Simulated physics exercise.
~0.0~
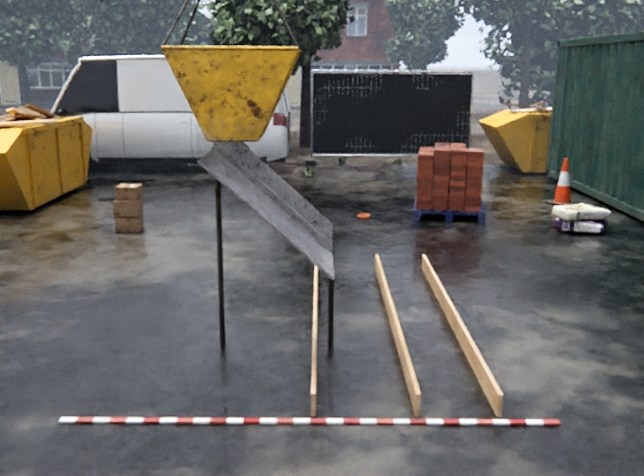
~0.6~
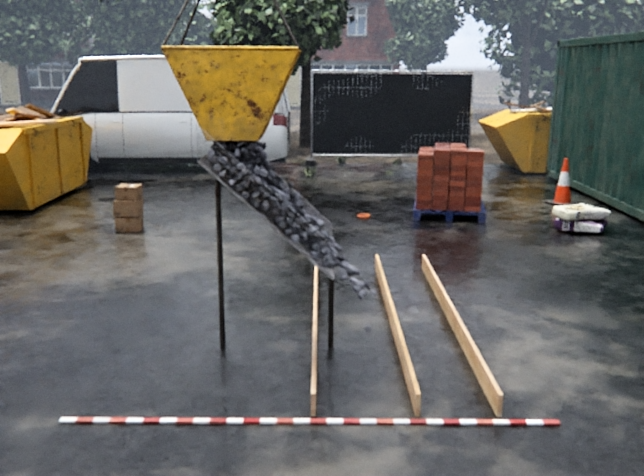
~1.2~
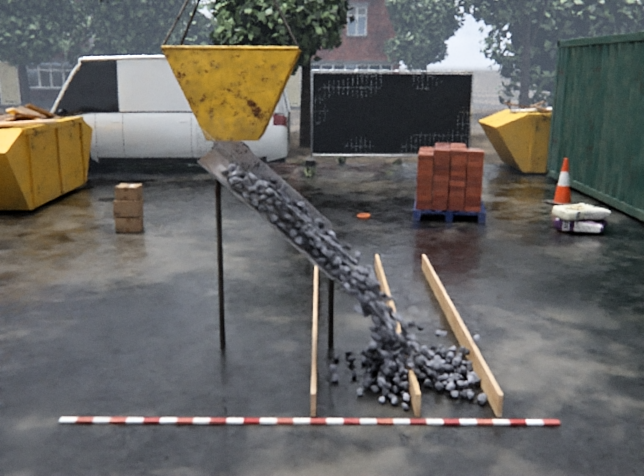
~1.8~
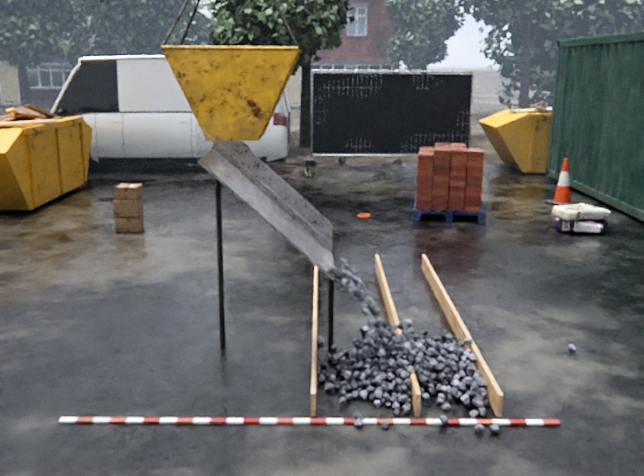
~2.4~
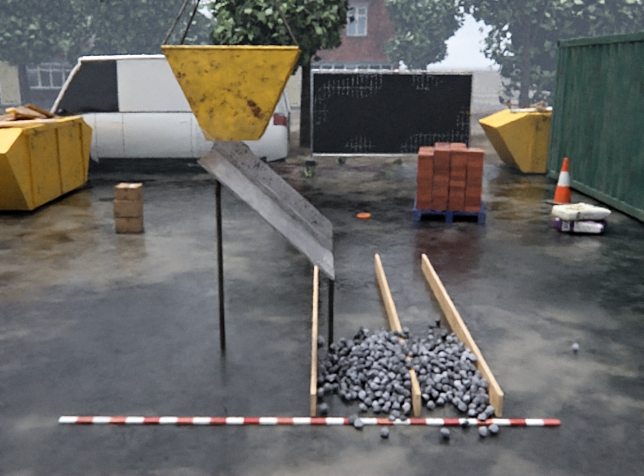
A yellow skip drops grey stones down a sloping steel slide into two plank bays.
